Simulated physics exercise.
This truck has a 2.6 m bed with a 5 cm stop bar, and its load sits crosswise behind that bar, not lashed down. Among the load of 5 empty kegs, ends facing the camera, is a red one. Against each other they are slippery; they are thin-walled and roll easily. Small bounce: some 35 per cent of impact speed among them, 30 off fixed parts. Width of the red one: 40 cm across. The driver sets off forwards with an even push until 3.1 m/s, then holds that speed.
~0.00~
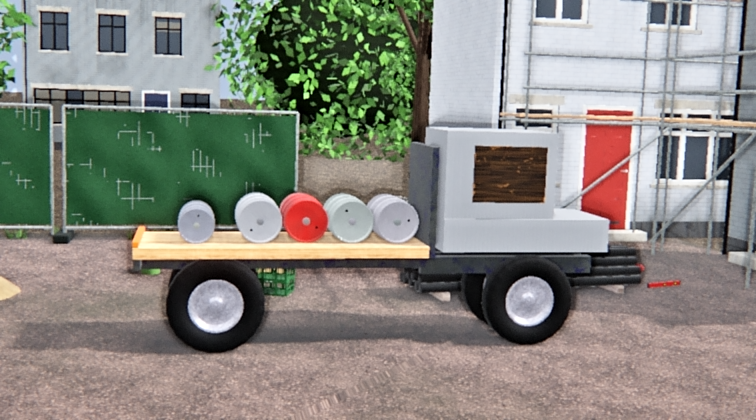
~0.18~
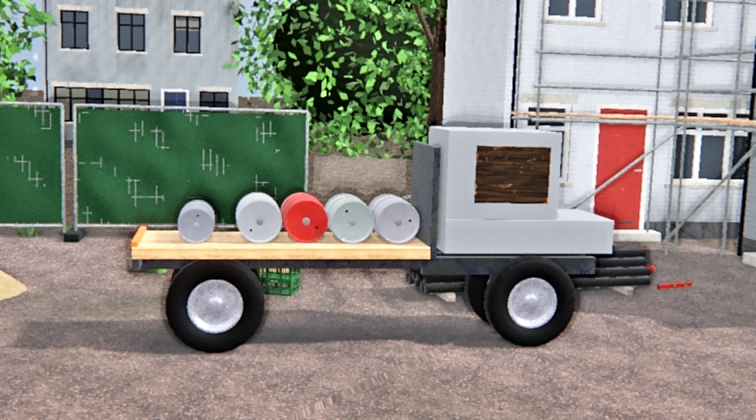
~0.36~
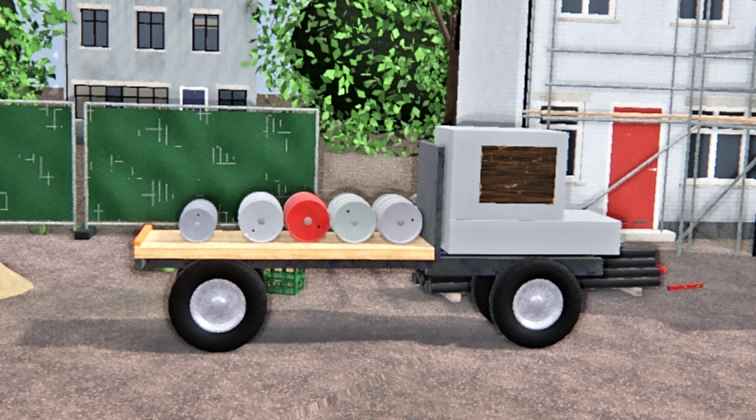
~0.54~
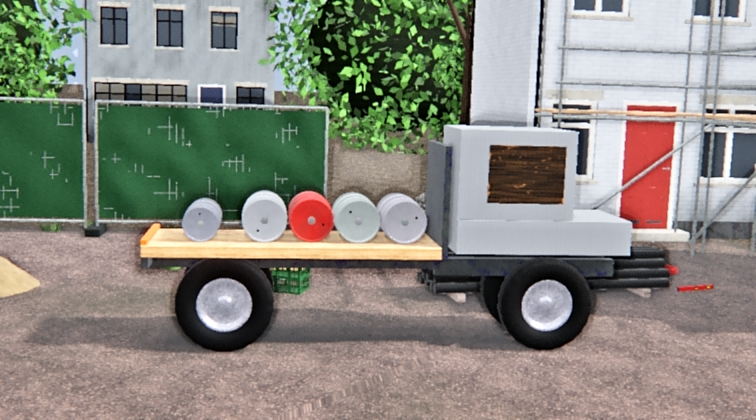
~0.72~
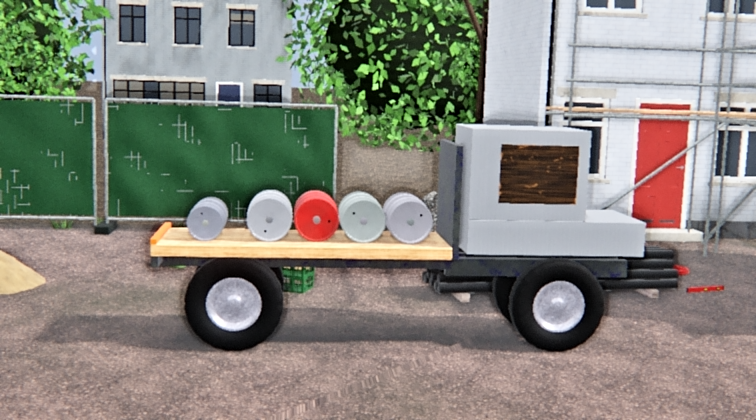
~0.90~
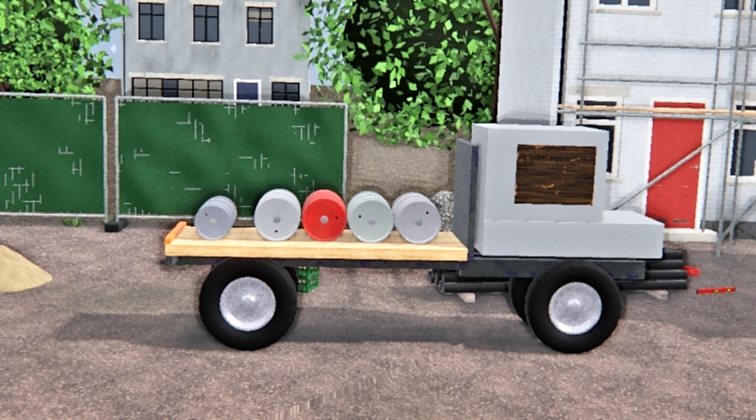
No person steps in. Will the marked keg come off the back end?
Red: Kept on.
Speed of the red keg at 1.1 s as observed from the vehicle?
Roughly 0.5 m/s.
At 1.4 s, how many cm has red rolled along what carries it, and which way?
Red has moved 40 to the left.
By 1.1 s, red is on the bed, 120 cm from the bar, rolling towards it; 0 over the tail so far.
By 1.4 s, red is on the bed, 105 cm from the bar, rolling towards it; 0 over the tail so far.
By 1.6 s, red is on the bed, 95 cm from the bar, rolling towards it; 0 over the tail so far.
Finally (1.9 s), red is on the bed, 85 cm from the bar; 0 over the tail so far.
